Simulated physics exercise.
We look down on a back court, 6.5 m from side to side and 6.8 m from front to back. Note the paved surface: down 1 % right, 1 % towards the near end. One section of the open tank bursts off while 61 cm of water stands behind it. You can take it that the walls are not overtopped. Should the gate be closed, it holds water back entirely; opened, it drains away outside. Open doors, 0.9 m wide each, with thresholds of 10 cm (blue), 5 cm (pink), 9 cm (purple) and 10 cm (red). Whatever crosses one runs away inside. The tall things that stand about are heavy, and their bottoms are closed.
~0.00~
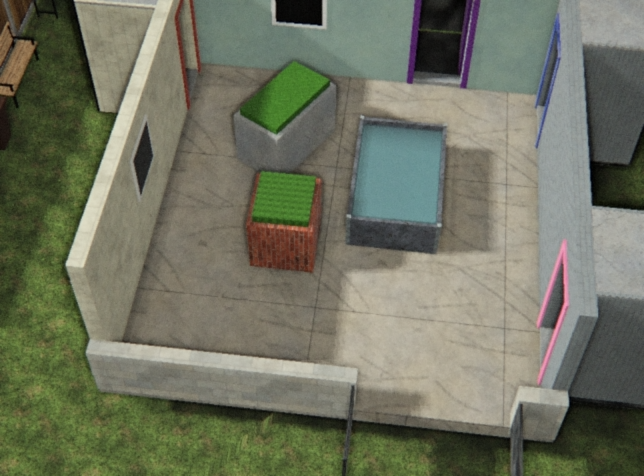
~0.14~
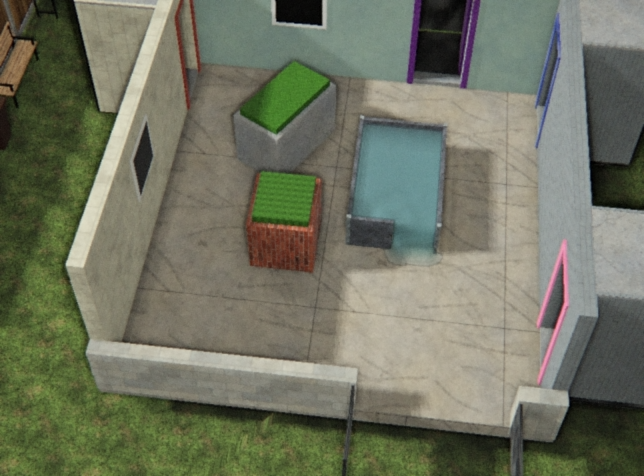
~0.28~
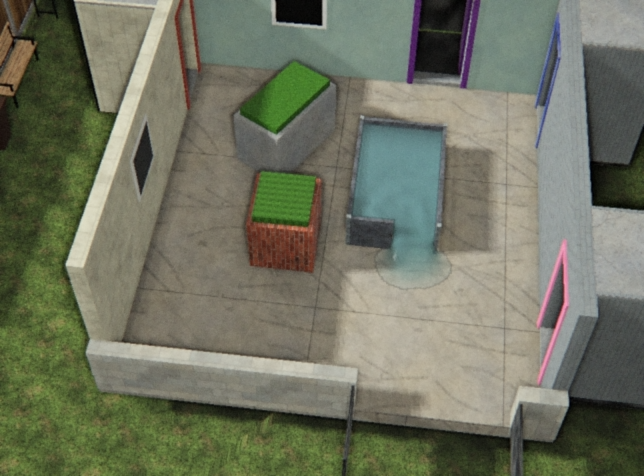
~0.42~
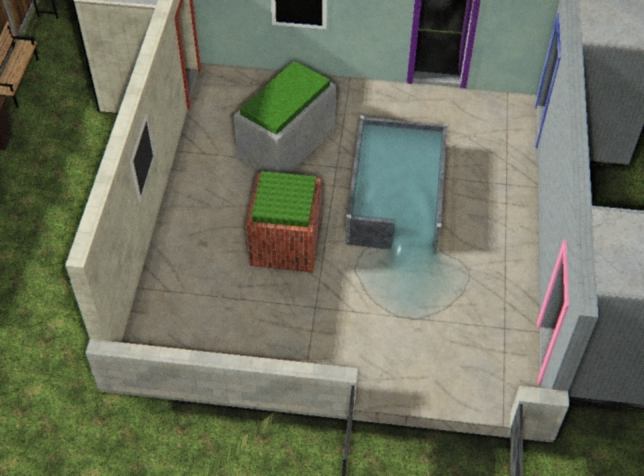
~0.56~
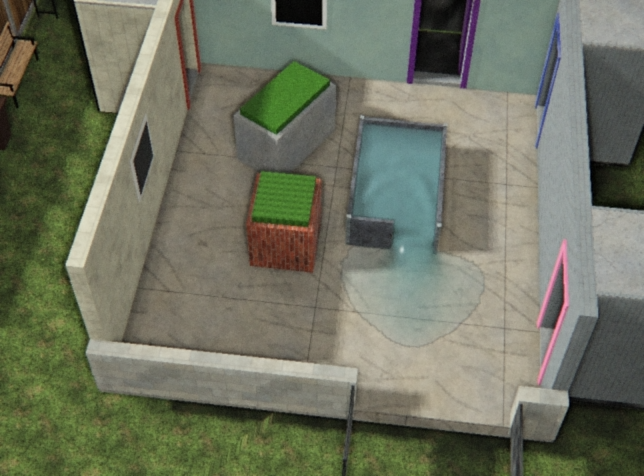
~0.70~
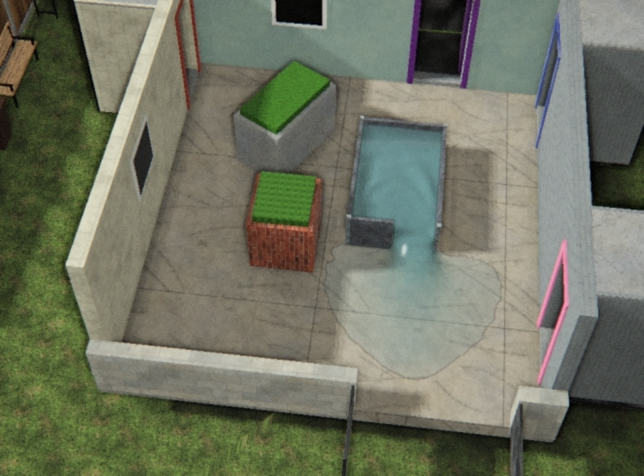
Water pours out through a gap that opens in the front side of a raised rectangular tank, then fans out across the paved court in a widening shallow sheet, beside two grass-topped planters inside low pale walls.
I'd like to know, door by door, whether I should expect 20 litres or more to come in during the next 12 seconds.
My prediction: The blue door never breaches the limit, the pink door breaches the limit, the purple door never breaches the limit, the red door never breaches the limit.
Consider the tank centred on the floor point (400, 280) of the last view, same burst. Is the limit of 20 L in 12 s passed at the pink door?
Then pink falls short.
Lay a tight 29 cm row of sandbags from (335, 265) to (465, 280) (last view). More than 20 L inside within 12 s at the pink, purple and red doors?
Then: Pink not over, purple under, red not over.
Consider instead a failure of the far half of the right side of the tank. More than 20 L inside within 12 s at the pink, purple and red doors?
So pink stays lower, purple stays lower, red stays lower.
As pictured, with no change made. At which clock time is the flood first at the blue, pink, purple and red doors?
Blue not in the 12 s, pink 1.3 s, purple not in the 12 s, red not in the 12 s.
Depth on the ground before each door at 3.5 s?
Depths in centimetres - blue: 0, pink: 10, purple: 0, red: 0.
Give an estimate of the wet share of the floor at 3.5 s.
Some 30 per cent of the floor is wet.
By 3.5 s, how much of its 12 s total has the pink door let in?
Around 55 percent.
After 1.4 s water covers 25 % of the floor and is deepest (32 cm) near (422, 256); blue door not reached, pink door 5 cm at the sill, 0 L in, purple door not reached, red door not reached.
After 2.2 s water covers 25 % of the floor and is deepest (26 cm) near (422, 256); blue door not reached, pink door 10 cm at the sill, 16 L in, purple door not reached, red door not reached.
After 3.5 s water covers 30 % of the floor and is deepest (20 cm) near (422, 256); blue door not reached, pink door 10 cm at the sill, 41 L in, purple door not reached, red door not reached.
After 7.0 s water covers 40 % of the floor and is deepest (12 cm) near (422, 256); blue door not reached, pink door 6 cm at the sill, 75 L in, purple door not reached, red door not reached.
After 12.0 s water covers 50 % of the floor and is deepest (6 cm) near (422, 256); blue door not reached, pink door 4 cm at the sill, 76 L in, purple door not reached, red door not reached.
